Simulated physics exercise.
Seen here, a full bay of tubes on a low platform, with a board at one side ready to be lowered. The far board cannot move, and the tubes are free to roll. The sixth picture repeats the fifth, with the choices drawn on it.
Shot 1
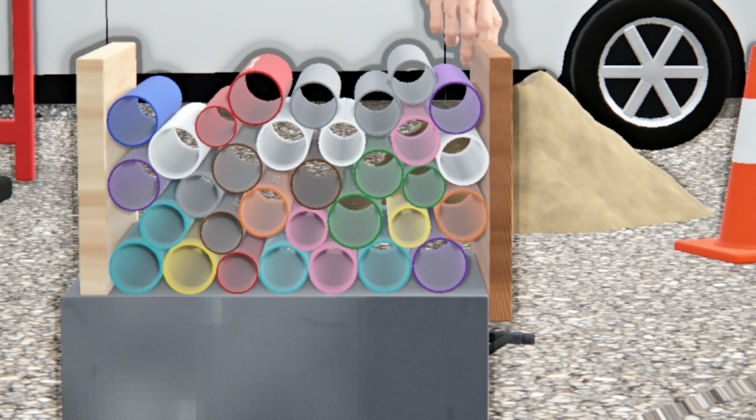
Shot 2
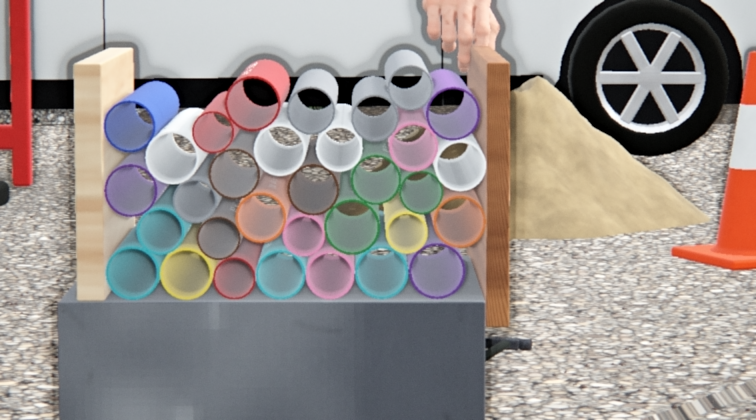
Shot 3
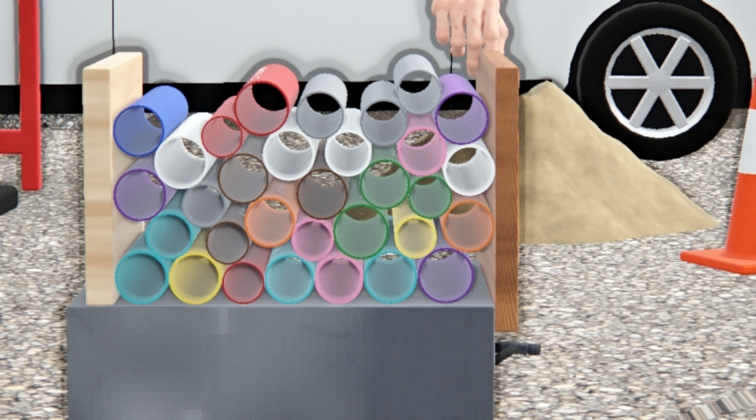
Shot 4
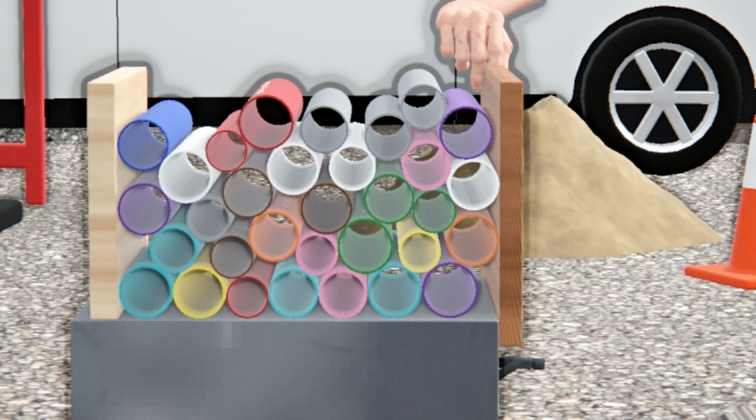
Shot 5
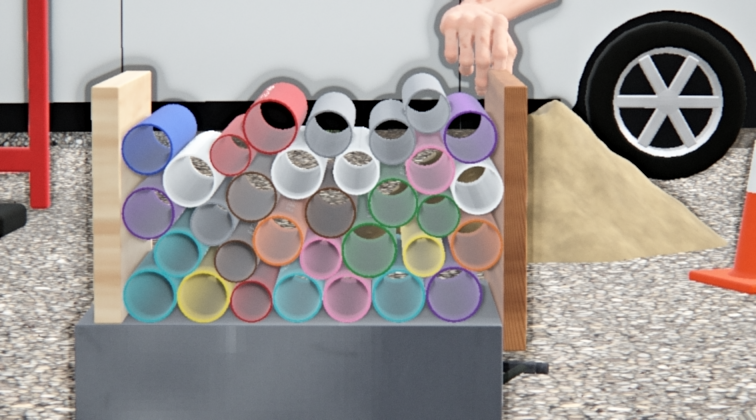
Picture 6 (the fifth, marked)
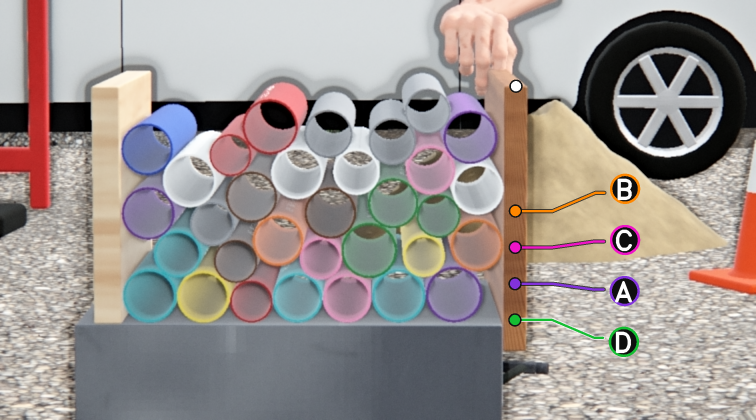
On a gravel yard beside a white vehicle, the view faces the open ends of a stack of tubes at close range. Blue, red, purple, white, green and turquoise tubes sit on a grey platform between two wooden boards, with sand and an orange cone at right. A hand stays by the right board while the tubes keep their arrangement and the camera shifts slightly.
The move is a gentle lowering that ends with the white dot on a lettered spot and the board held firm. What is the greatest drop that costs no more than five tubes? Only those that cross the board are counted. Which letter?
Slide it to C.
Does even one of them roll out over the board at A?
At A: Yes.
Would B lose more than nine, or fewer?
At B, fewer than nine.
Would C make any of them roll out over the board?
At C: Yes.
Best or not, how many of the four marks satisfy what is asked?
Two of the four.
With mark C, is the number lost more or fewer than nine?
Fewer than nine.
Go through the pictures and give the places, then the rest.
Side board (489, 169); a turquoise tube (135, 268); a turquoise tube (385, 267), in the first picture.
A turquoise tube (382, 272); a brown tube (219, 238), in the second picture.
A white tube (469, 170); a pink tube (422, 152), in the third picture.
A purple tube (466, 133); a blue tube (143, 145), in the fourth picture.
Side board (504, 198); a turquoise tube (149, 296); a turquoise tube (399, 295), in the fifth picture.
On the marked copy, A at (515, 284); B at (515, 211); C at (515, 247); D at (515, 320); the white dot at (516, 86).
Following C. Soon after the start, top of the board (504, 161).
Later, top of the board (503, 245).
In the end, top of the board (503, 246), five out over the board.
As for the rest, A more than five out over the board; B two out over the board; D more than five out over the board.
